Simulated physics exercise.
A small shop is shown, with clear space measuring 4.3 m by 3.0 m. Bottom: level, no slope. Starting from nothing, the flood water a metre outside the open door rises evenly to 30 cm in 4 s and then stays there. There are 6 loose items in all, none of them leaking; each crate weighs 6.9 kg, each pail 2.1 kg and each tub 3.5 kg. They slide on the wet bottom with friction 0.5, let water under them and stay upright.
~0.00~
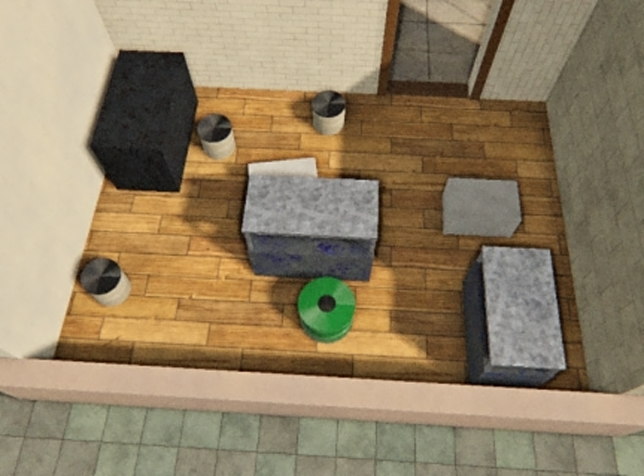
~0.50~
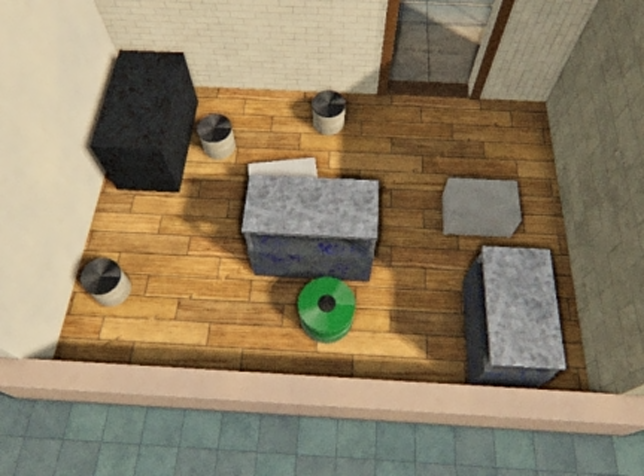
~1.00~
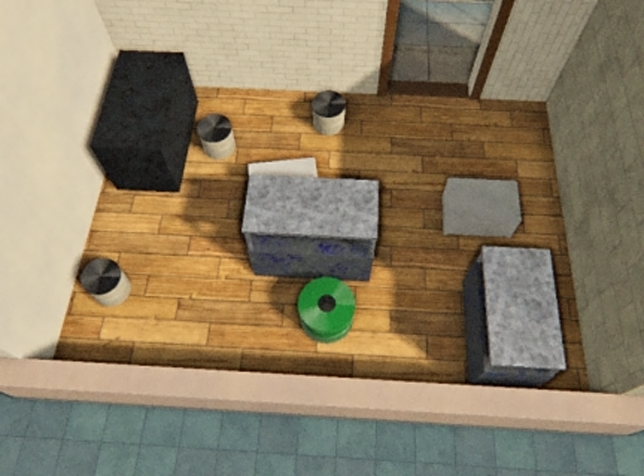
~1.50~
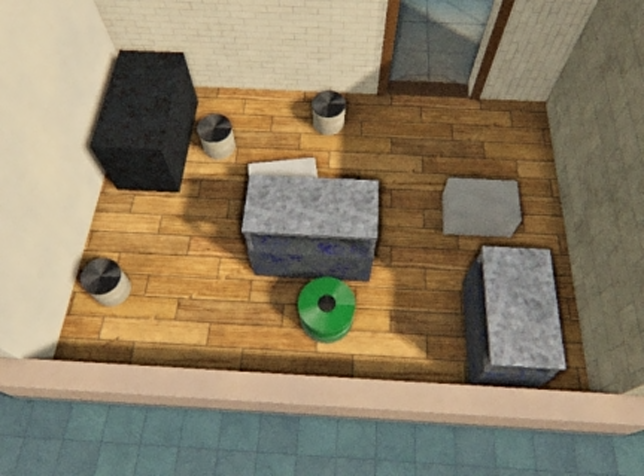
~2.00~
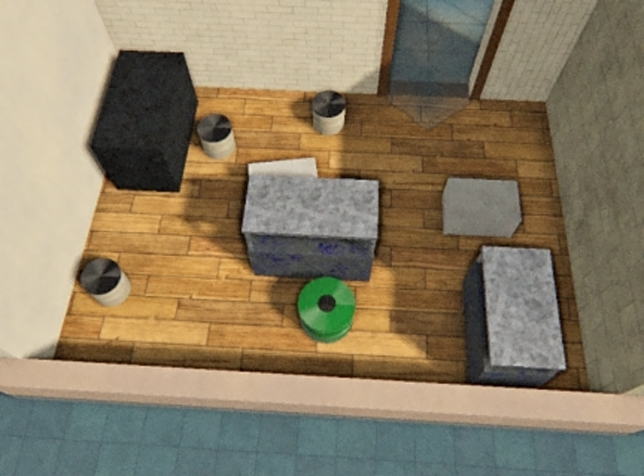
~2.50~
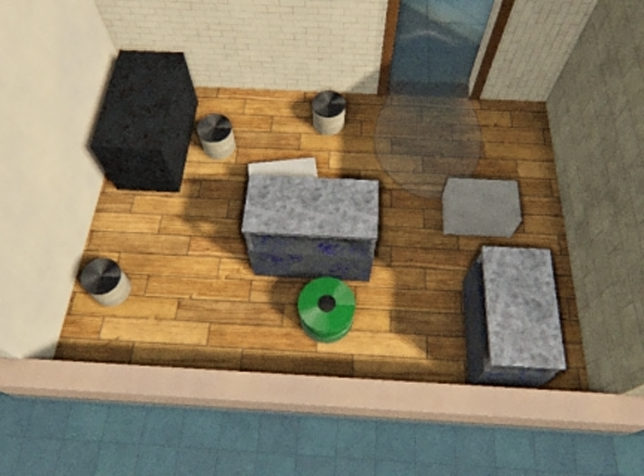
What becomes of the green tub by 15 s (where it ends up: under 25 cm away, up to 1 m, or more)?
Displacement: Large.
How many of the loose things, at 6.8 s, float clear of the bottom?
3.
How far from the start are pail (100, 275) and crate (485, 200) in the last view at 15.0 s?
The first is 80 cm from its start, the second 250 cm.
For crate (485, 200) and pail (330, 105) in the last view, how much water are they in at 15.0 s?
About 17 and 18 cm.
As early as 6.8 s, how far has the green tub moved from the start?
Shift: About 10 cm.
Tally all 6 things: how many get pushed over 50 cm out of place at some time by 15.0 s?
The total is 6.
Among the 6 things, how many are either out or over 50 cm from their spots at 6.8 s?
The answer is 3.
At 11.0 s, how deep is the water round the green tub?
I'd put it at about 14 cm.
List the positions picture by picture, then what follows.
The first frame shows the green tub at (327, 304) rests on the ground; water covers 0.0 m2; 0 of 6 have shifted.
The second frame shows the green tub at (327, 304) rests on the ground; 0.0 m2 under water; 0 of 6 have shifted.
The third frame shows the green tub at (327, 304), on the bottom; water covers 0.0 m2; 0 of 6 have shifted.
The fourth frame shows the green tub at (327, 304) rests on the ground; water covers 0.0 m2; 0 of 6 have shifted.
The fifth frame shows the green tub at (327, 304) rests on the ground; water covers 0.2 m2; 0 of 6 have shifted.
The sixth frame shows the green tub at (327, 304) rests on the ground; 1.0 m2 under water; 0 of 6 have shifted.
After 3.5 s the green tub is near (327, 304), 0.0 m from its start, aground; 0 afloat.
After 6.8 s the green tub is near (322, 288), 0.1 m from its start, aground; 3 afloat.
After 11.0 s the green tub is near (206, 154), 1.7 m from its start, afloat; 6 afloat.
After 15.0 s the green tub is near (382, 125), 1.7 m from its start, afloat; 6 afloat.
